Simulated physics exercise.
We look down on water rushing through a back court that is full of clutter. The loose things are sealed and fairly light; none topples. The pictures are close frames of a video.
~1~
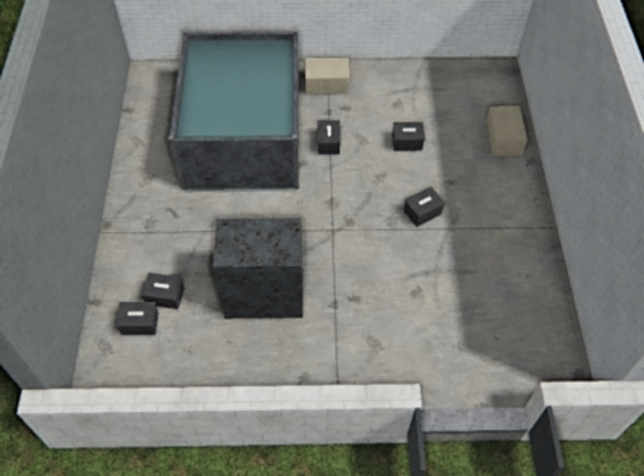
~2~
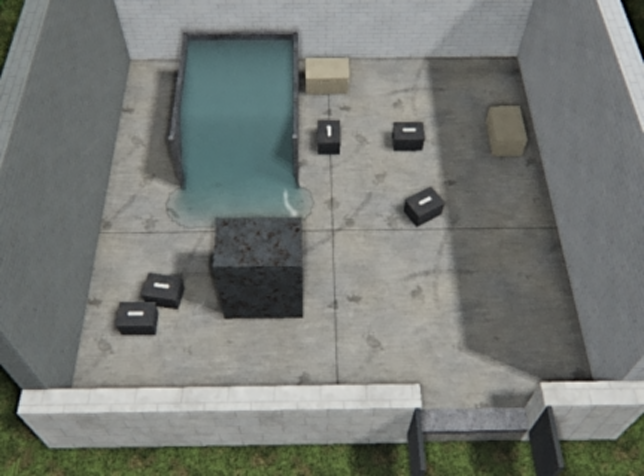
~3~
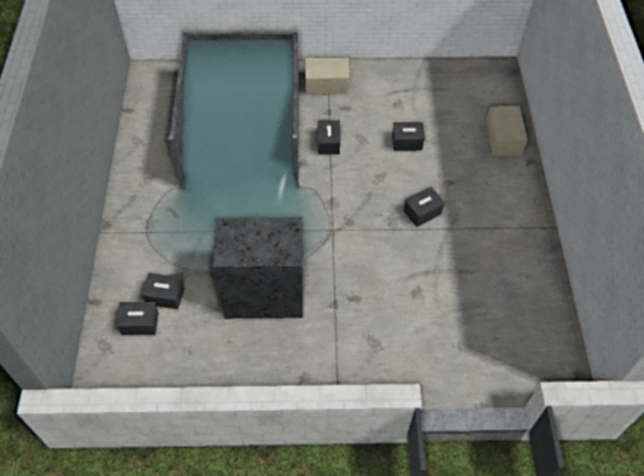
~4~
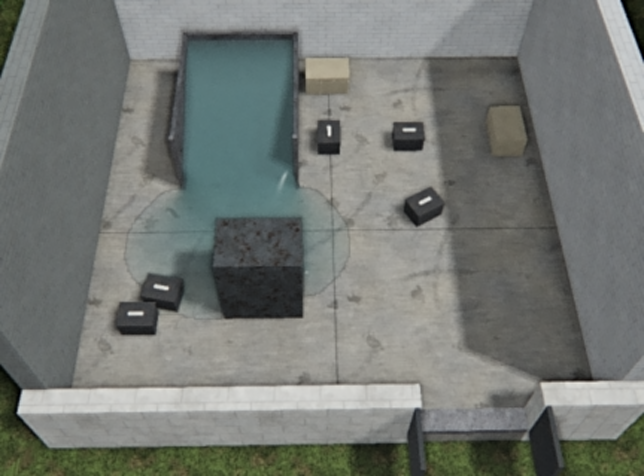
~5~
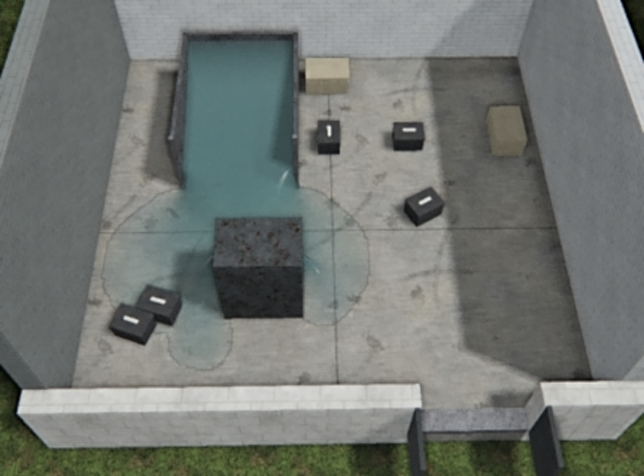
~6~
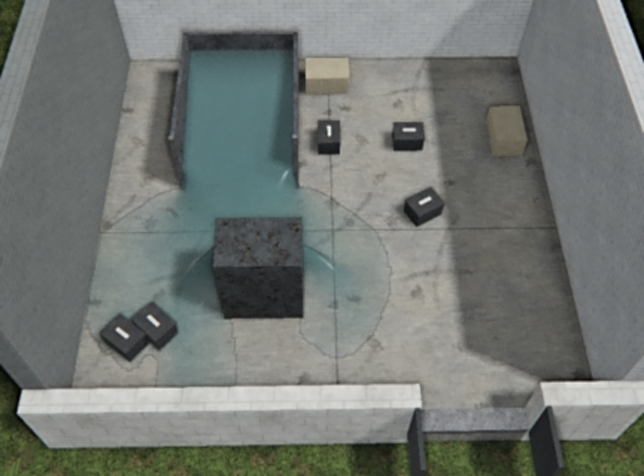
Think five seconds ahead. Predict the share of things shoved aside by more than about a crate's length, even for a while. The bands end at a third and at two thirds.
Share: One to two thirds.
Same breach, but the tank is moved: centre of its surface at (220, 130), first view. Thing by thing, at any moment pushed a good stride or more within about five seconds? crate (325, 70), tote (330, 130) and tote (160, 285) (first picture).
One after the other: Short of that, under that, swept aside.
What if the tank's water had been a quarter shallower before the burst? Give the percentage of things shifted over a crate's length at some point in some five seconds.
Close to 40 %.
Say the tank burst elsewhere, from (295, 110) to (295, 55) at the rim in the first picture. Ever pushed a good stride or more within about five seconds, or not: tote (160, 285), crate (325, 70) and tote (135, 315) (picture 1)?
As listed: No, not that far, never so far.
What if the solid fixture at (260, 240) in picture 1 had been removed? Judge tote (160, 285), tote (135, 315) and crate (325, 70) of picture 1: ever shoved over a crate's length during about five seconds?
One after the other: Moved that far, yes, short of that.
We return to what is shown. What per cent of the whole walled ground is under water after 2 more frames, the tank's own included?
Roughly 40 per cent.
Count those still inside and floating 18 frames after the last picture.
That makes 3.
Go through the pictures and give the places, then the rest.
In the first picture, a tote at (162, 286) rests on the ground; a tote at (136, 314) rests on the ground; 0 of 7 have shifted.
In the second picture, a tote at (162, 286), on the bottom; a tote at (136, 314), on the bottom; 0 of 7 have shifted.
In the third picture, a tote at (162, 286), on the bottom; a tote at (136, 314), on the bottom; 0 of 7 have shifted.
In the fourth picture, a tote at (161, 288), on the bottom; a tote at (136, 314) rests on the ground; 0 of 7 have shifted.
In the fifth picture, a tote at (158, 301) rests on the ground, close to its start; a tote at (131, 320) rests on the ground, close to its start; 2 of 7 have shifted.
In the sixth picture, a tote at (153, 321), on the bottom, a stride from its start; a tote at (123, 333) rests on the ground, close to its start; 2 of 7 have shifted.
A moment on, 2 of 7 are well off their spots; 2 afloat.
Next, 3 of 7 are well off their spots; 2 afloat.
Later, 3 of 7 are well off their spots; 3 afloat.
In the end, 4 of 7 are well off their spots, and 4 have been at some point; 3 afloat.
